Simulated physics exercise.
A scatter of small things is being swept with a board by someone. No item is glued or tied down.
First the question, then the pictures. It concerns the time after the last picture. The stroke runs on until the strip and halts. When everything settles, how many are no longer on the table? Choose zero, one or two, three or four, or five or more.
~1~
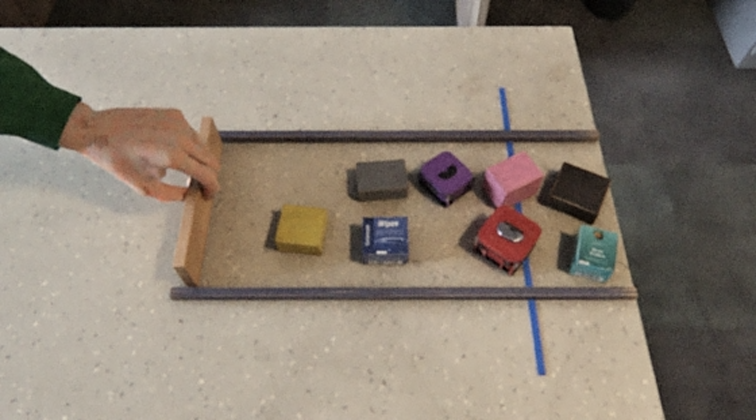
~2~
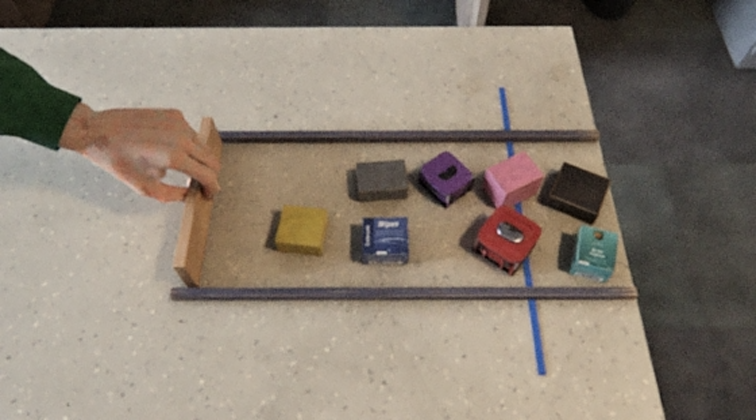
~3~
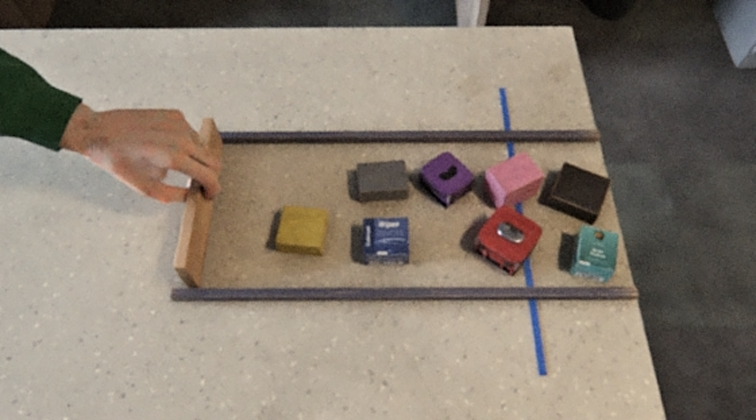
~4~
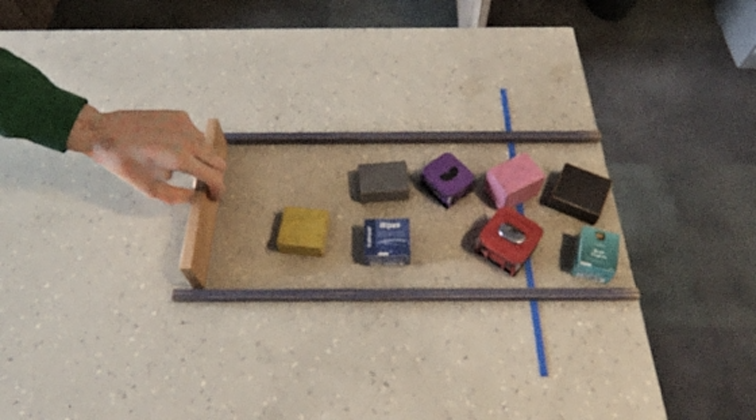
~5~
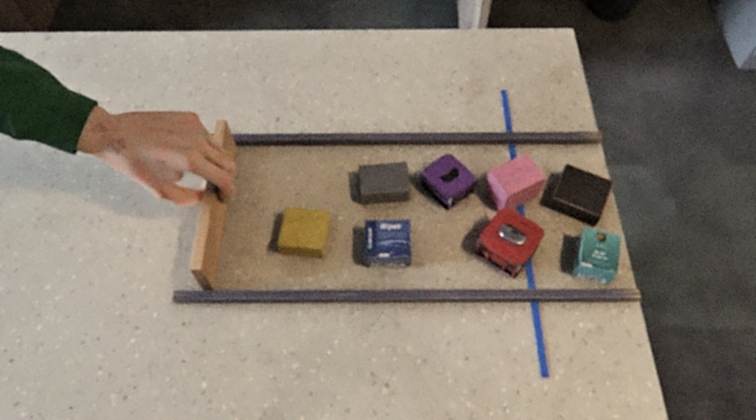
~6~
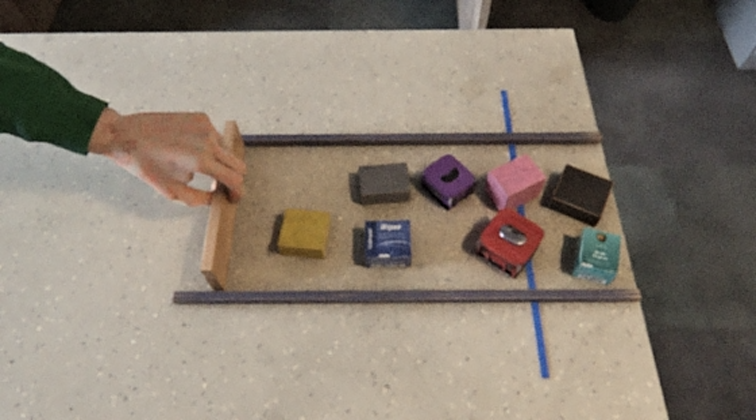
When everything settles, three or four are no longer on the table.
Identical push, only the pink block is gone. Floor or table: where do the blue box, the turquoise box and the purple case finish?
The blue box keeps its place, the turquoise box ends up down and the purple case keeps its place.
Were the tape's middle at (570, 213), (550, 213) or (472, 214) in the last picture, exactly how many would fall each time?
In order, the counts are 6, 4 and 2.
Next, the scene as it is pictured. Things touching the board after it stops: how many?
It adds up to 2.
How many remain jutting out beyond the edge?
That'd be 0.
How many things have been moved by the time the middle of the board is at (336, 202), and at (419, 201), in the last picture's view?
Note: First position 2; second position 7.
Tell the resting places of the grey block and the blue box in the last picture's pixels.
Final positions - grey block around (544, 184), blue box around (598, 246).
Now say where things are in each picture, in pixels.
The first frame shows turquoise box (594, 254); black block (578, 193); pink block (512, 181); board (200, 199); tape (519, 211).
The second frame shows black block (578, 193); yellow block (302, 230).
The third frame shows pink block (513, 181); purple case (446, 180).
The fourth frame shows turquoise box (596, 255); grey block (384, 182).
The fifth frame shows black block (581, 195); blue box (388, 243).
The sixth frame shows turquoise box (597, 256); black block (581, 195); pink block (515, 184); board (225, 203); tape (522, 213).
Soon after, none off yet; turquoise box at rest near (597, 256); black block at rest near (581, 195); pink block at rest near (515, 184).
After that, none off yet; turquoise box displaced about its own width near (643, 258); black block tilting a little near (633, 202); pink block displaced about its own width near (583, 183).
In the end, the number that fall off is three or four; gone, red case, pink block, black block and turquoise box.
